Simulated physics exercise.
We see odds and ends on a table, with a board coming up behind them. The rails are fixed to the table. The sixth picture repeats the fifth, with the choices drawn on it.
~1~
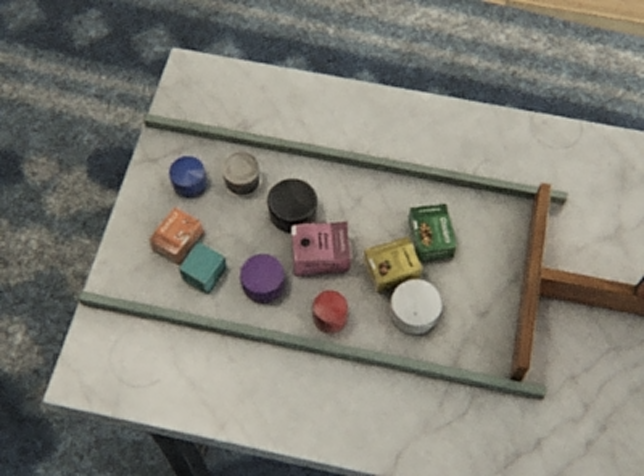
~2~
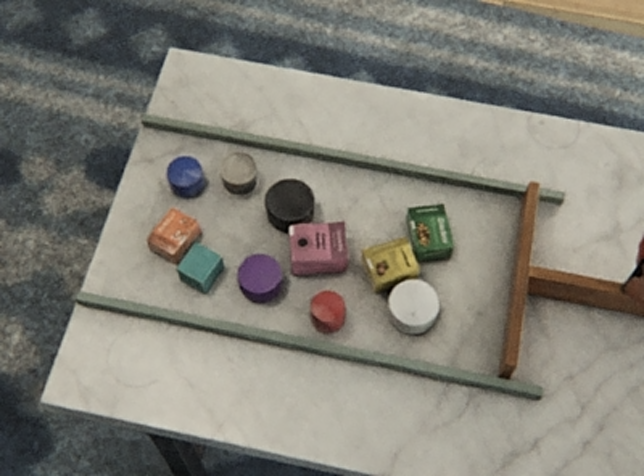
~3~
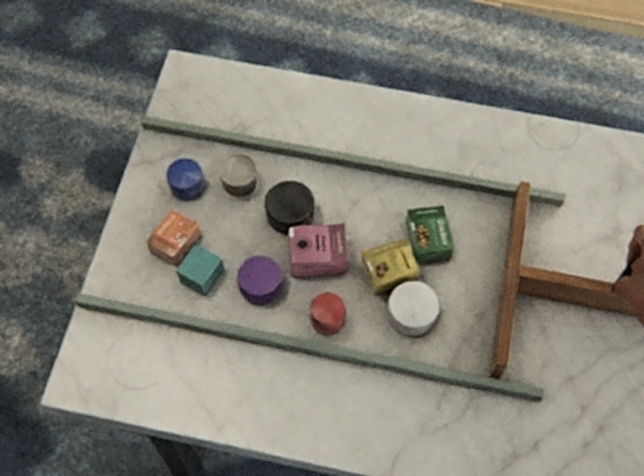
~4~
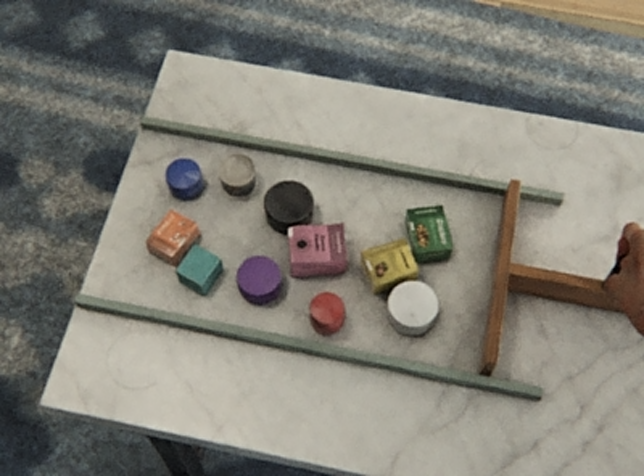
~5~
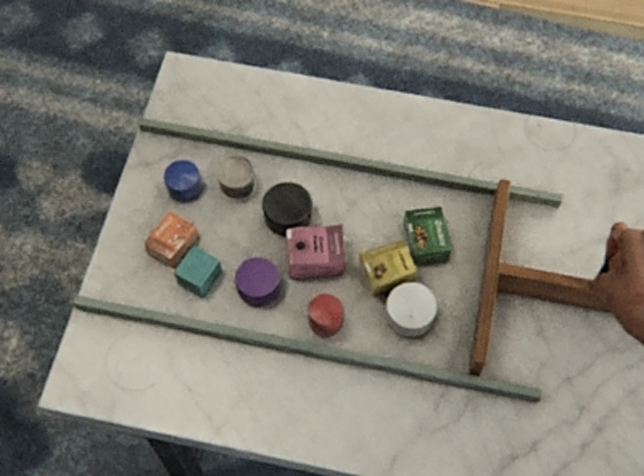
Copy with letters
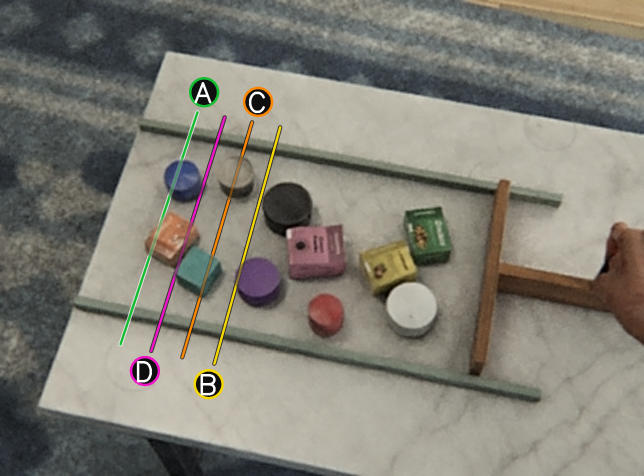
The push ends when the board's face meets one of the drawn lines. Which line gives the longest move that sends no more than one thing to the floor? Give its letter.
C.
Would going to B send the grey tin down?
No.
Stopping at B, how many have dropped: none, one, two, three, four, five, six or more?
By then, none.
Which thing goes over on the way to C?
The orange packet goes over.
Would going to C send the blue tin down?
No.
On the marked copy, A at (162, 221); B at (250, 238); C at (220, 232); D at (190, 226).
Following C. Soon after the start, board (395, 247); red tin (308, 315); white tin (350, 313).
Later, board (296, 228); orange packet (157, 232); turquoise block (173, 264).
In the end, board (221, 214); orange packet over the edge; blue tin (129, 167); one fallen.
As for the rest, A drops seven; B is within the limit but short; D drops three.
